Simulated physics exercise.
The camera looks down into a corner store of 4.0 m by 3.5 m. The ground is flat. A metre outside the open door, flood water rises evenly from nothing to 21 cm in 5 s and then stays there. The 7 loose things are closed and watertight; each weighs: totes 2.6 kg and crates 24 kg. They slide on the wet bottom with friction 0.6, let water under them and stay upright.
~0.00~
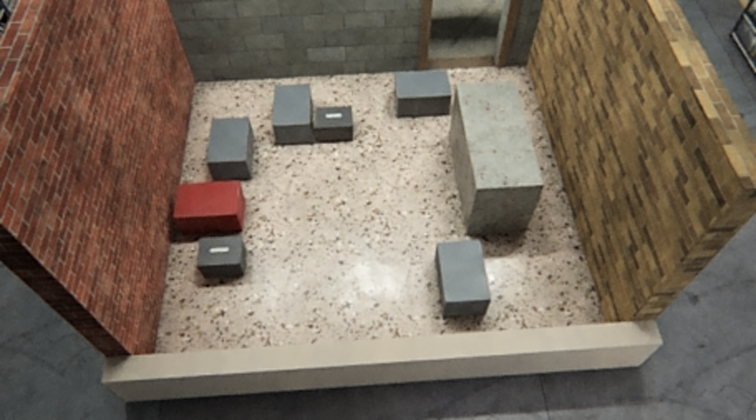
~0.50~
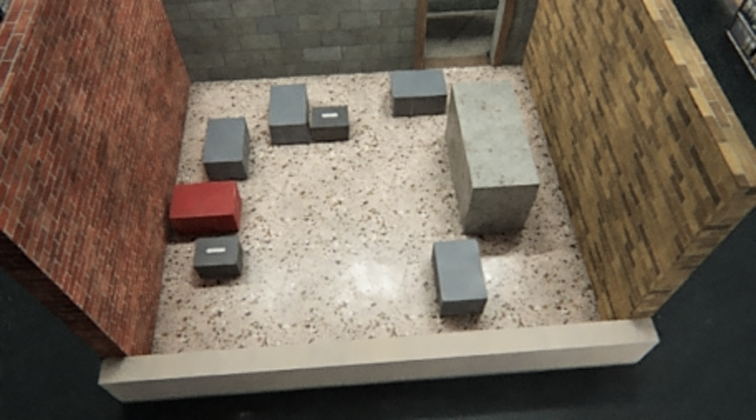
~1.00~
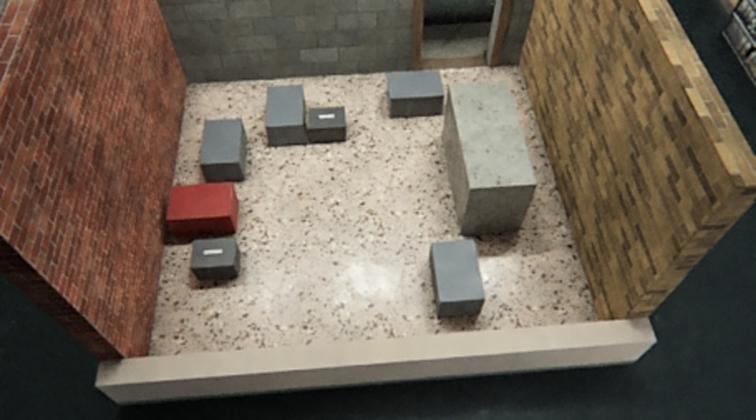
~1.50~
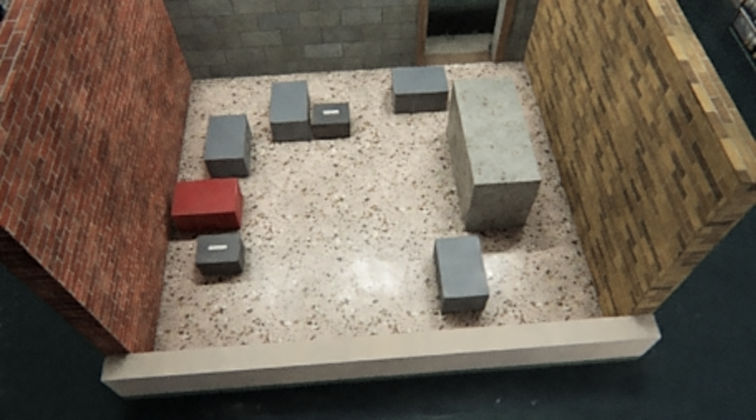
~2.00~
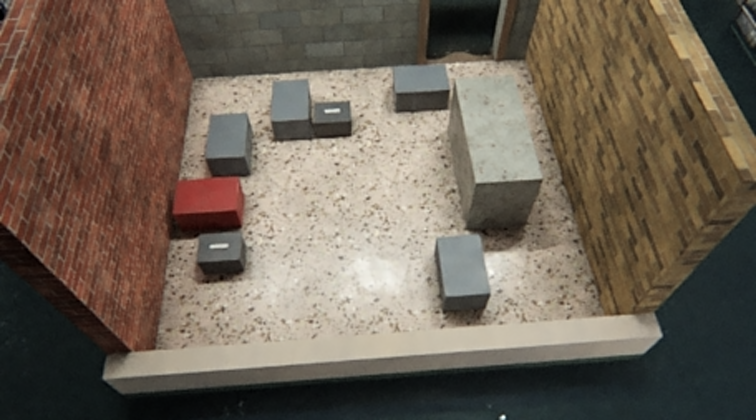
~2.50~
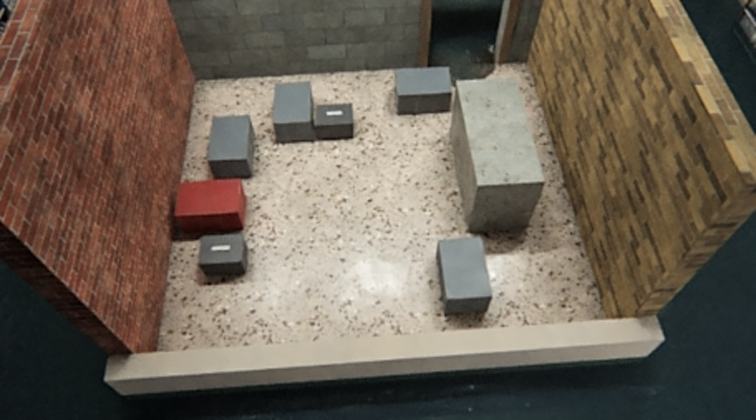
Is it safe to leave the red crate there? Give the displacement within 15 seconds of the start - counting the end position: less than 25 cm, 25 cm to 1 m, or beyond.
The red crate slides a little.
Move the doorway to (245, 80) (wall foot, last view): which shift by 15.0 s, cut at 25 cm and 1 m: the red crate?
In that case the red crate travels far.
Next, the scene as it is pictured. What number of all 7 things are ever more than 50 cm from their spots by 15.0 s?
4 of them.
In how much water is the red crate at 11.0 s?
Roughly 8 cm.
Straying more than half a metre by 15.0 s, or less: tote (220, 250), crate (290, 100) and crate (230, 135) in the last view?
In turn: Past it, under, under.
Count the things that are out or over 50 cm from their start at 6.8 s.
By then 0.
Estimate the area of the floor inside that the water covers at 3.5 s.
Some 1.5 m2.
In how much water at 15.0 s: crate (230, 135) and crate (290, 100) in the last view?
About 12 and 14 cm.
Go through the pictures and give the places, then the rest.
The red crate at (207, 199), on the bottom; water covers 0.0 m2; 0 of 7 have shifted, in the first picture.
The red crate at (203, 199), on the bottom; water covers 0.0 m2; 0 of 7 have shifted, in the second picture.
The red crate at (200, 201) rests on the ground; water covers 0.0 m2; 0 of 7 have shifted, in the third picture.
The red crate at (205, 196), on the bottom; water covers 0.0 m2; 0 of 7 have shifted, in the fourth picture.
The red crate at (206, 195), on the bottom; 0.0 m2 under water; 0 of 7 have shifted, in the fifth picture.
The red crate at (208, 197), on the bottom; water covers 0.2 m2; 0 of 7 have shifted, in the sixth picture.
After 3.5 s the red crate is near (208, 197), 0.0 m from its start, aground; 0 afloat.
After 6.8 s the red crate is near (208, 197), 0.0 m from its start, aground; 1 afloat.
After 11.0 s the red crate is near (208, 197), 0.0 m from its start, aground; 2 afloat.
After 15.0 s the red crate is near (272, 169), 0.7 m from its start, afloat; 7 afloat.
